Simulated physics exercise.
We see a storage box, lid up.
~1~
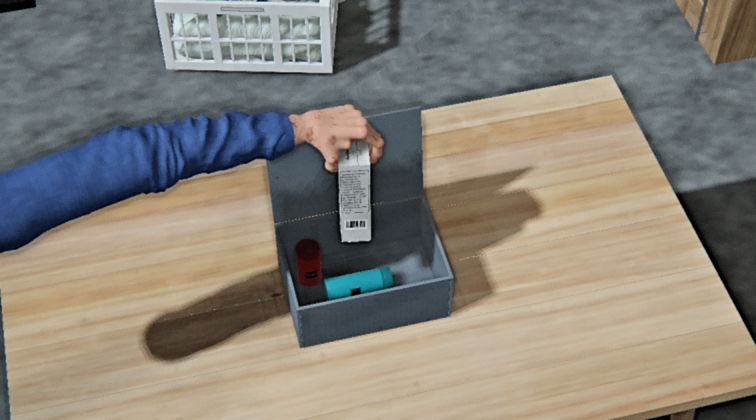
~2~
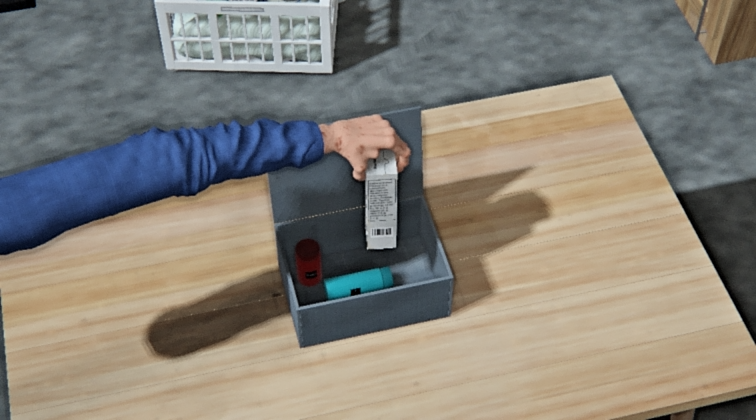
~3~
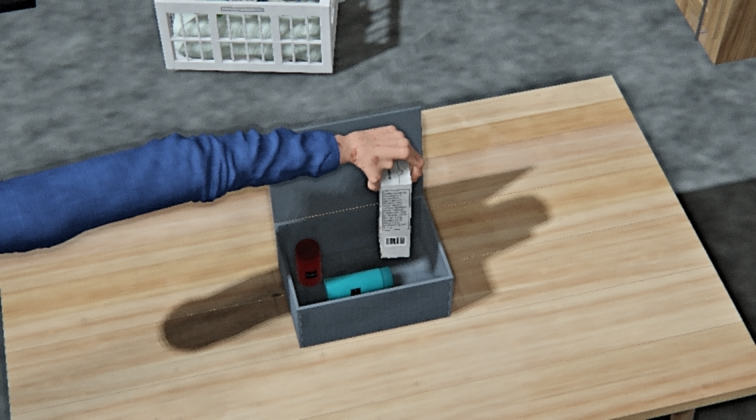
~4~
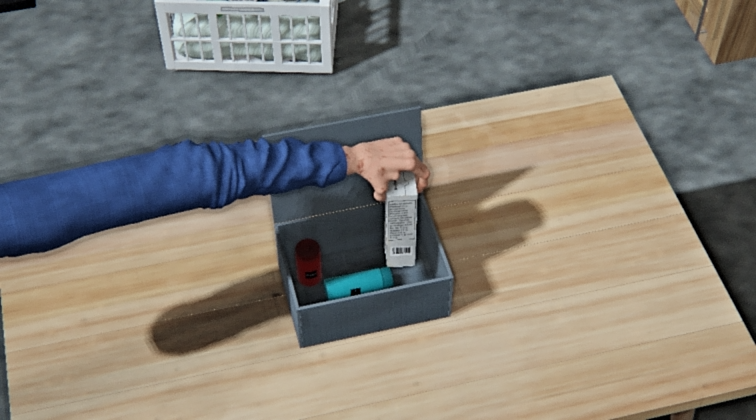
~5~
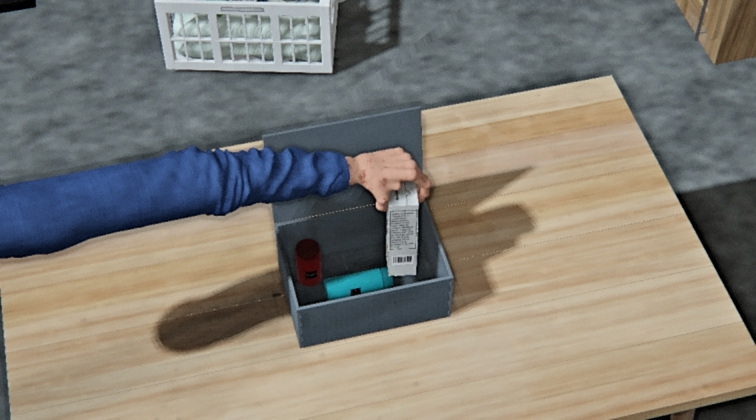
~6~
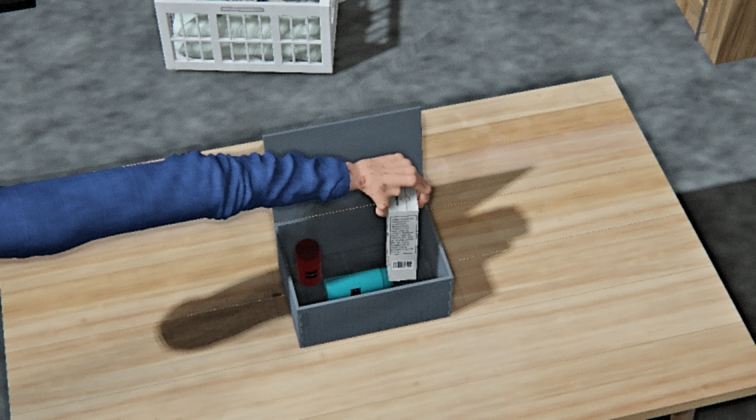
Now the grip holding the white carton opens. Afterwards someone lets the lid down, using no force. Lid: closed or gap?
Ah, the box isn't closed after all.
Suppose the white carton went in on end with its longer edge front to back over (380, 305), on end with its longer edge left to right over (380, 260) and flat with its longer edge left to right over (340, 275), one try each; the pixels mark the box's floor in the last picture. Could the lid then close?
In the first case it stays open; in the second case it stays open; in the third case it shuts.
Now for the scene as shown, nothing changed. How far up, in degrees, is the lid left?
I'd say roughly 40 degrees above the rim.
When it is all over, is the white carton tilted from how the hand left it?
Looking at the last picture, it sits at an angle.
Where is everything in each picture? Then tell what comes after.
The first frame shows coming down; white carton (354, 192); red shaker (309, 263).
The second frame shows coming down; white carton (381, 200); red shaker (309, 263).
The third frame shows coming down; white carton (394, 210); red shaker (309, 263).
The fourth frame shows coming down; white carton (400, 220); red shaker (309, 263).
The fifth frame shows coming down; white carton (402, 229); red shaker (309, 263).
The sixth frame shows put in, still held; white carton (402, 234); red shaker (309, 263).
Then, 0.60 s on from there, white carton turned 37° from how it was put near (422, 244).
Then, 1.40 s on from there, lid 72° above the rim; white carton turned 37° from how it was put near (422, 244).
Then, 1.70 s on from there, lid 52° above the rim; white carton turned 37° from how it was put near (422, 244).
Then, 3.10 s on from there, lid 39° above the rim; white carton turned 43° from how it was put near (420, 245); turquoise shaker shifted a little.
In the end, lid 38° above the rim; toppled in the box, white carton; the other 2 unmoved. At the end, from the last picture's camera, white carton near (419, 245).
